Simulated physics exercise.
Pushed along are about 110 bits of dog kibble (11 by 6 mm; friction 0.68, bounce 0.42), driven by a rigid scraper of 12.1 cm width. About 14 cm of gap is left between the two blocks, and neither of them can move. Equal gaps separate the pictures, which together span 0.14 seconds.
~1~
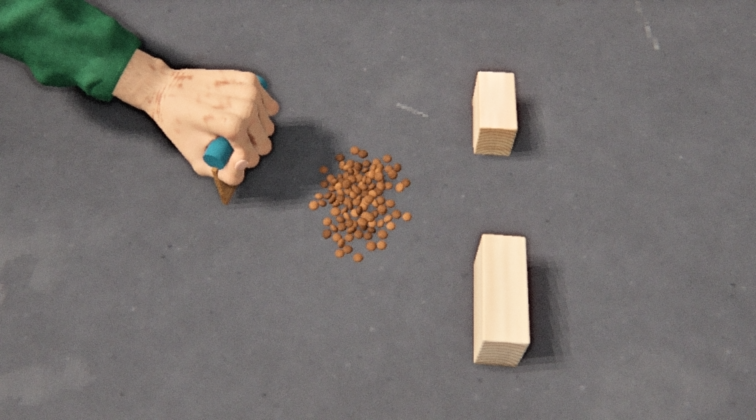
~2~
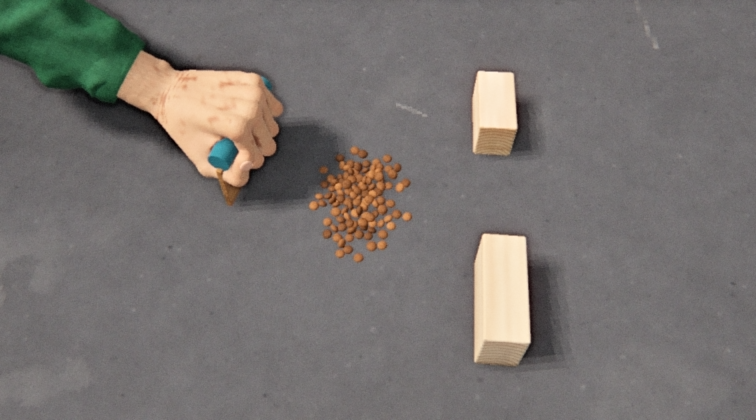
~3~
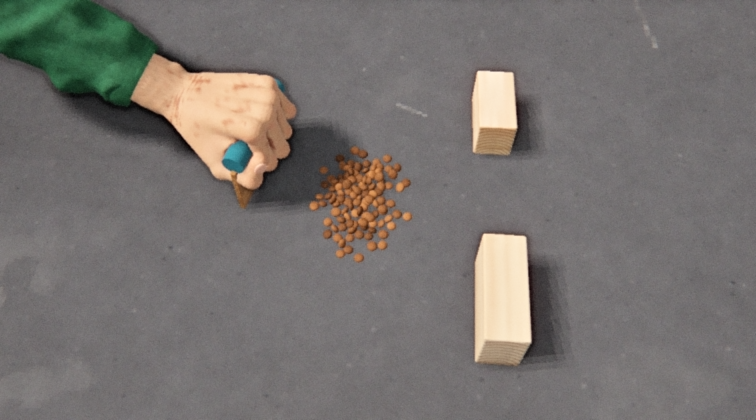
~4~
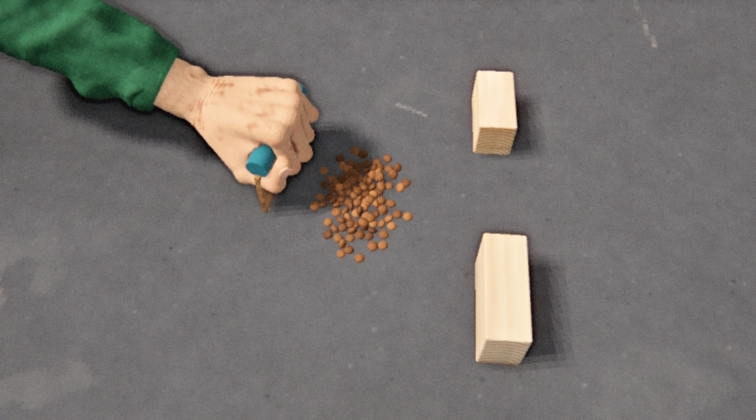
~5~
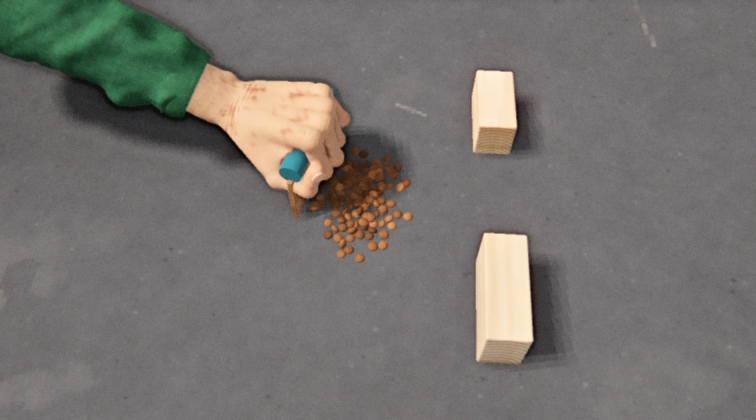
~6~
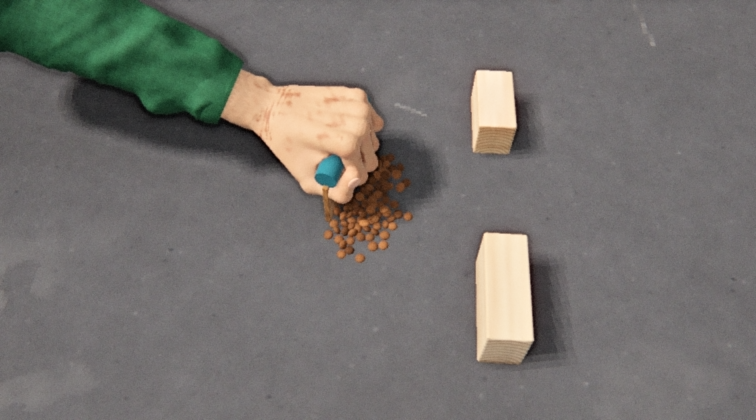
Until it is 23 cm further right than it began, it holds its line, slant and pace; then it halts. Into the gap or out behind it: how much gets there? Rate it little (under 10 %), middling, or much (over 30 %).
Rating: Much.
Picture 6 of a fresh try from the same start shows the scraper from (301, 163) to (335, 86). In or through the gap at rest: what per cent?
Once it settles, the gap takes 10 per cent.
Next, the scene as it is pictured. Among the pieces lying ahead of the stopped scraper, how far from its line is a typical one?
That comes to about 9 centimetres.
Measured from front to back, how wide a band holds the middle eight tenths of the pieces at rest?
Roughly 16 centimetres.
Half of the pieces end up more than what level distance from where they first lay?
18 cm.
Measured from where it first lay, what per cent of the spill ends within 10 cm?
About 15 per cent.
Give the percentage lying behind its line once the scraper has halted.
Some 15 per cent.
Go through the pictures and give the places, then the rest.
In the first frame, scraper from (217, 174) to (260, 96); moved 0.0 cm; pieces shifted so far, 0; middle of the spill at (359, 199); block at (505, 286); block at (497, 100).
In the second frame, scraper from (222, 176) to (264, 97); moved 0.5 cm; pieces shifted so far, 0; middle of the spill at (359, 199).
In the third frame, scraper from (236, 178) to (277, 99); moved 2.0 cm; pieces shifted so far, 0; middle of the spill at (359, 200).
In the fourth frame, scraper from (259, 182) to (298, 102); moved 4.4 cm; pieces shifted so far, 0; middle of the spill at (359, 200).
In the fifth frame, scraper from (292, 187) to (328, 107); moved 7.8 cm; pieces shifted so far, 0; middle of the spill at (359, 200).
In the sixth frame, scraper from (327, 192) to (360, 111); moved 11.5 cm; pieces shifted so far, 77; middle of the spill at (365, 191); block at (508, 285); block at (496, 98).
Then, 0.11 s after the last picture, scraper 23 cm from its start, spill 17 cm wide; in or through the gap 25 %, held up before the blocks 75 %.
Then, 0.24 s after the last picture, scraper 23 cm from its start, spill 21 cm wide; in or through the gap 60 %, held up before the blocks 40 %.
Then, 0.33 s after the last picture, scraper 23 cm from its start, spill 22 cm wide; in or through the gap 60 %, held up before the blocks 35 %.
In the end, in or through the gap 60 %, round the near block 5 %, round the far block 0 %, held up before the blocks 35 %.
